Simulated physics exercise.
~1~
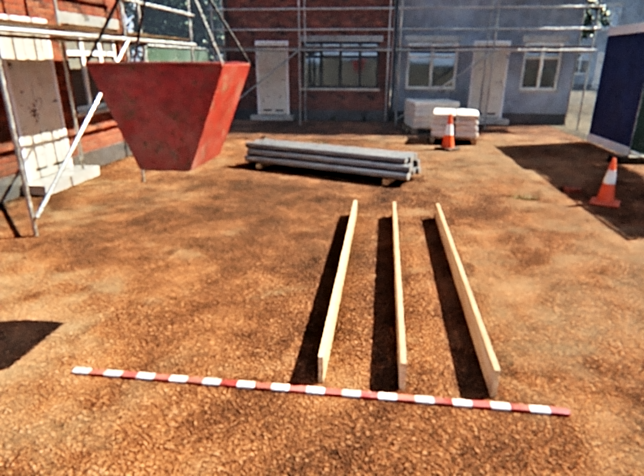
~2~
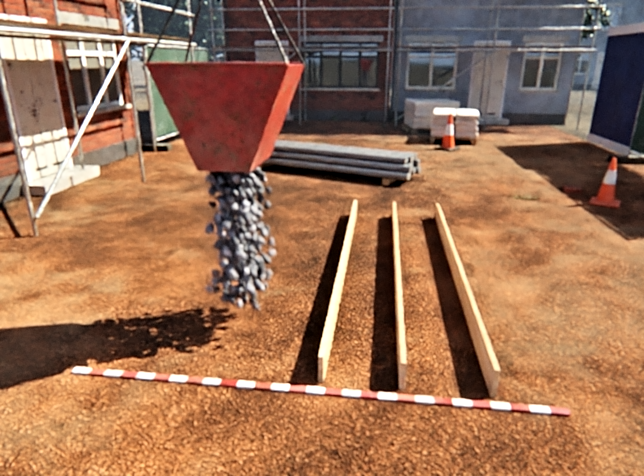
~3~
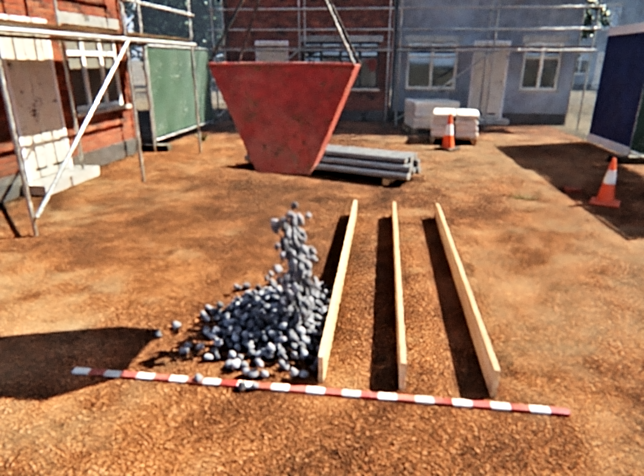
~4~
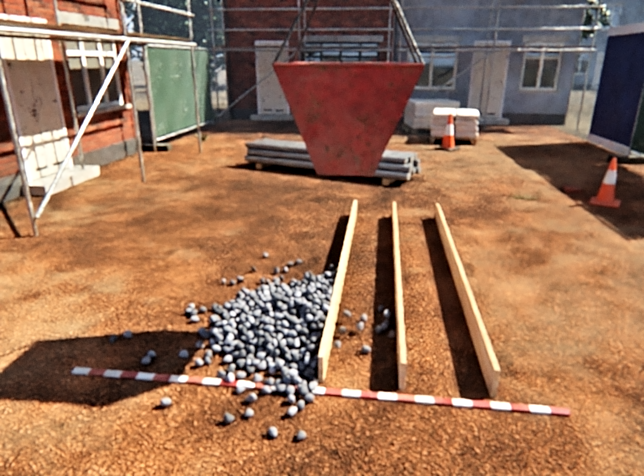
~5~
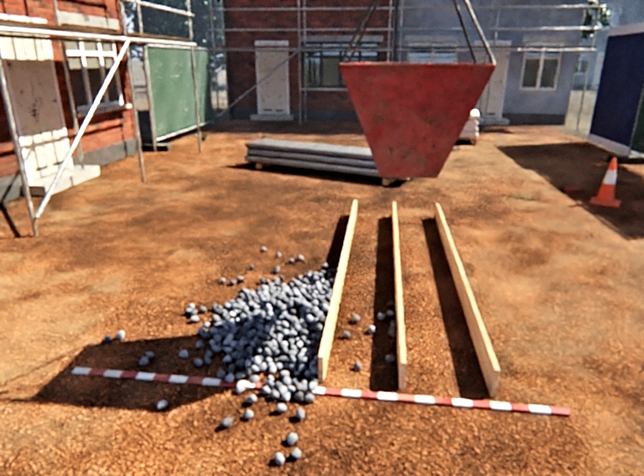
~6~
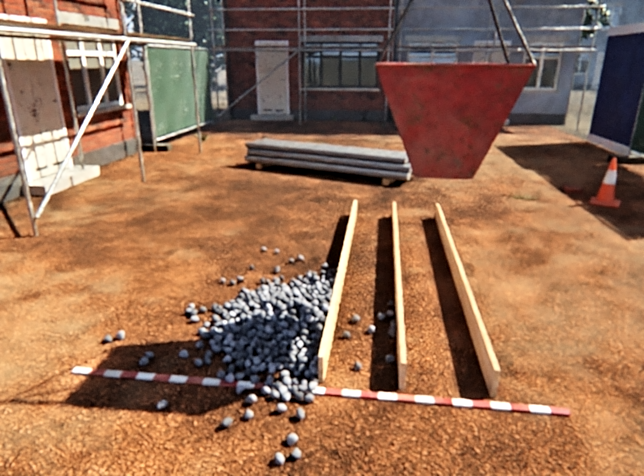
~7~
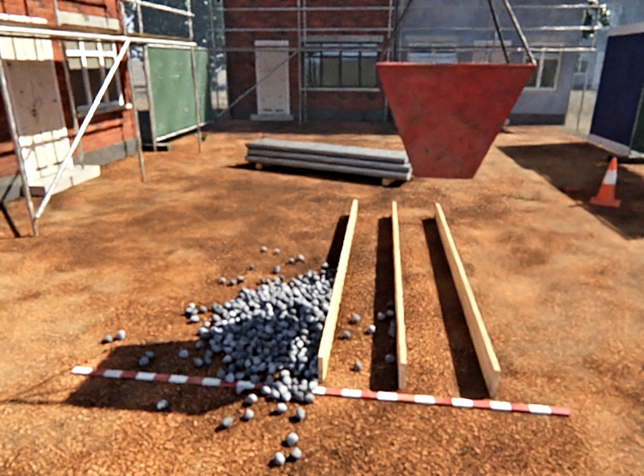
The video shows a red hopper moving right above a dirt yard, pouring grey stones that pile up left of three upright wooden boards. A few roll between the left and middle boards, and the emptied hopper continues right before stopping, leaving the heap against the left board.
